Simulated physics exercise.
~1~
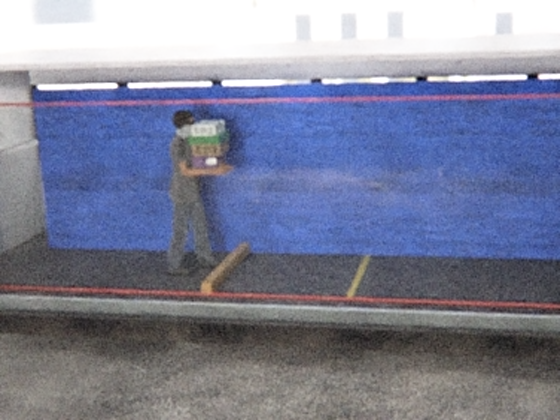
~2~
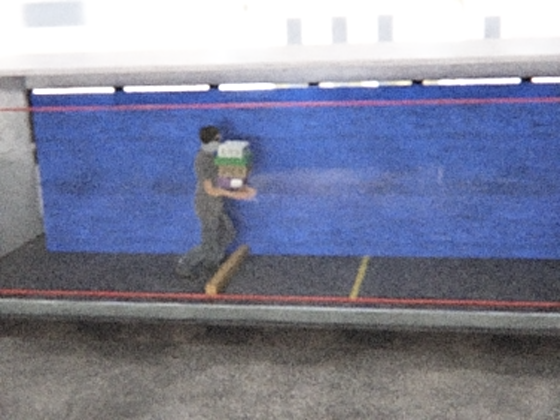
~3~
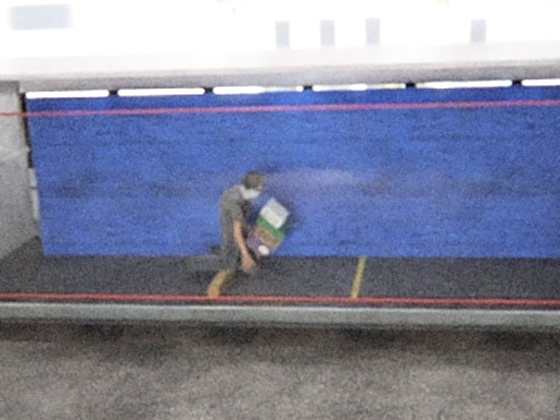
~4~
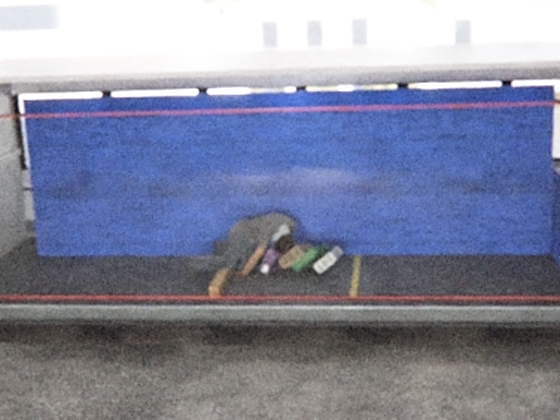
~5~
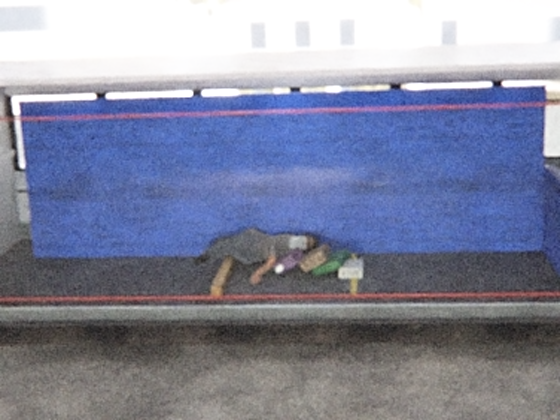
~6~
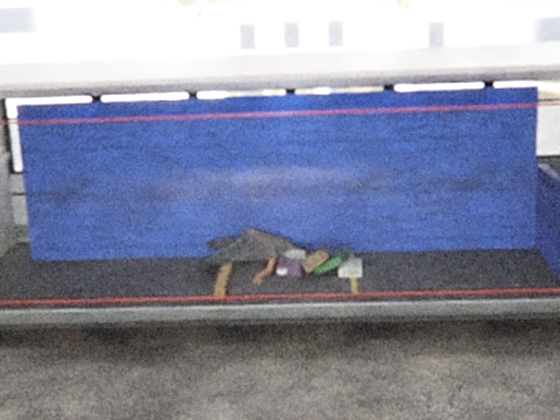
A person in grey, carrying a stack of white, green, brown and purple boxes in both arms, stands on a dark floor before a long blue wall, seen from the side. A low tan rail lies by the feet, and a yellow line crosses the floor farther right. The person lurches right, stoops over the rail and pitches forward as the stack tips. The boxes spill rightward in a row while the person drops to the floor behind them. Finally the person lies flat, with the purple, brown and green boxes short of the line and the white one resting at it.
